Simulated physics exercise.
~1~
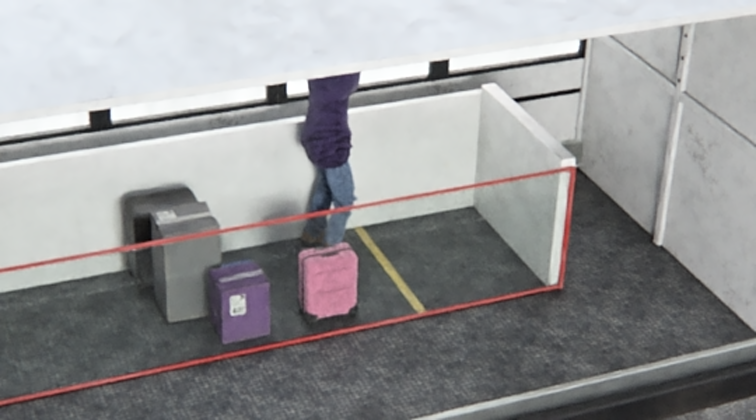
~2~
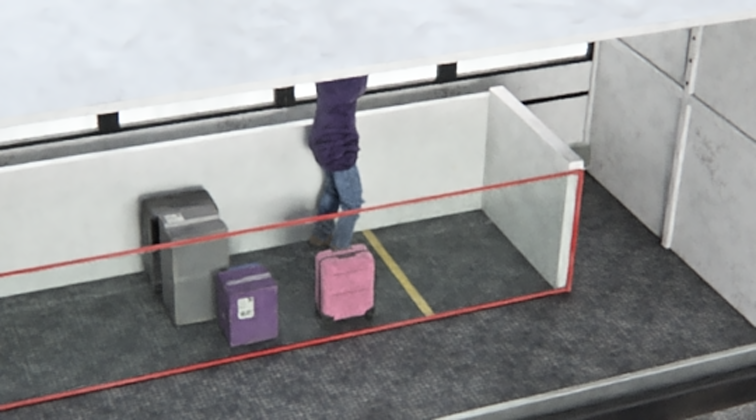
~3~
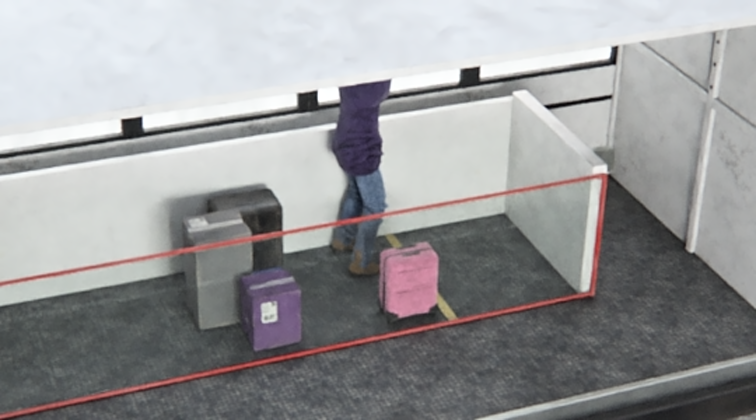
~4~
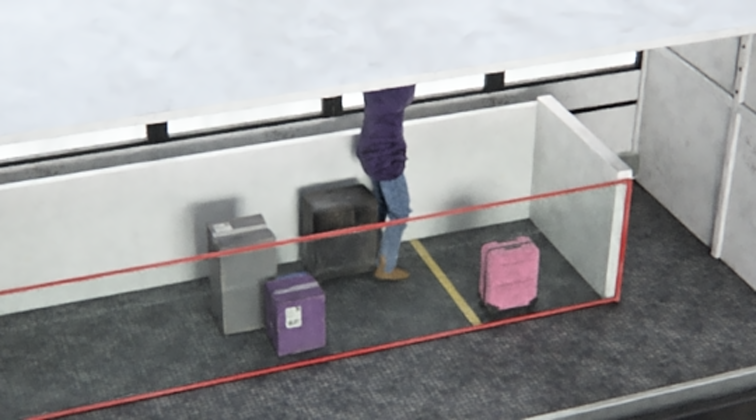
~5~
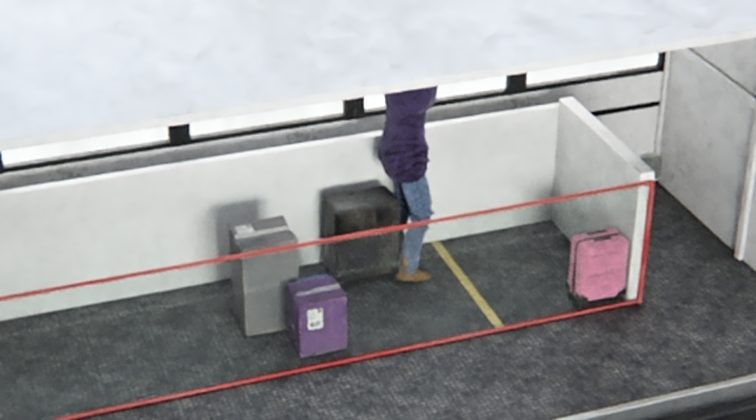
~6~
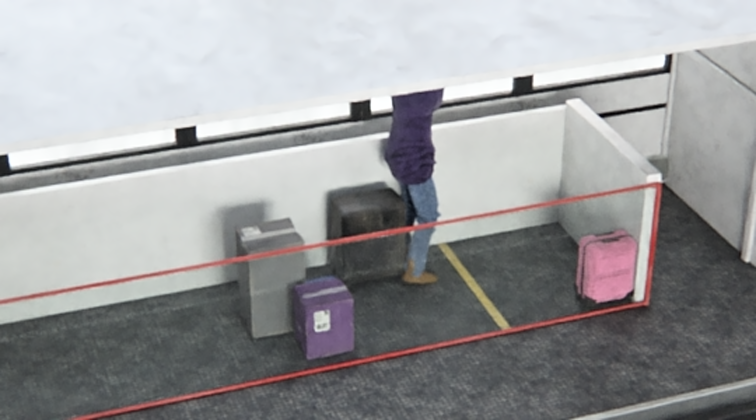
Pink wheeled case rolling right across a yellow line to the end panel, black case rolling behind a standing traveller's legs.
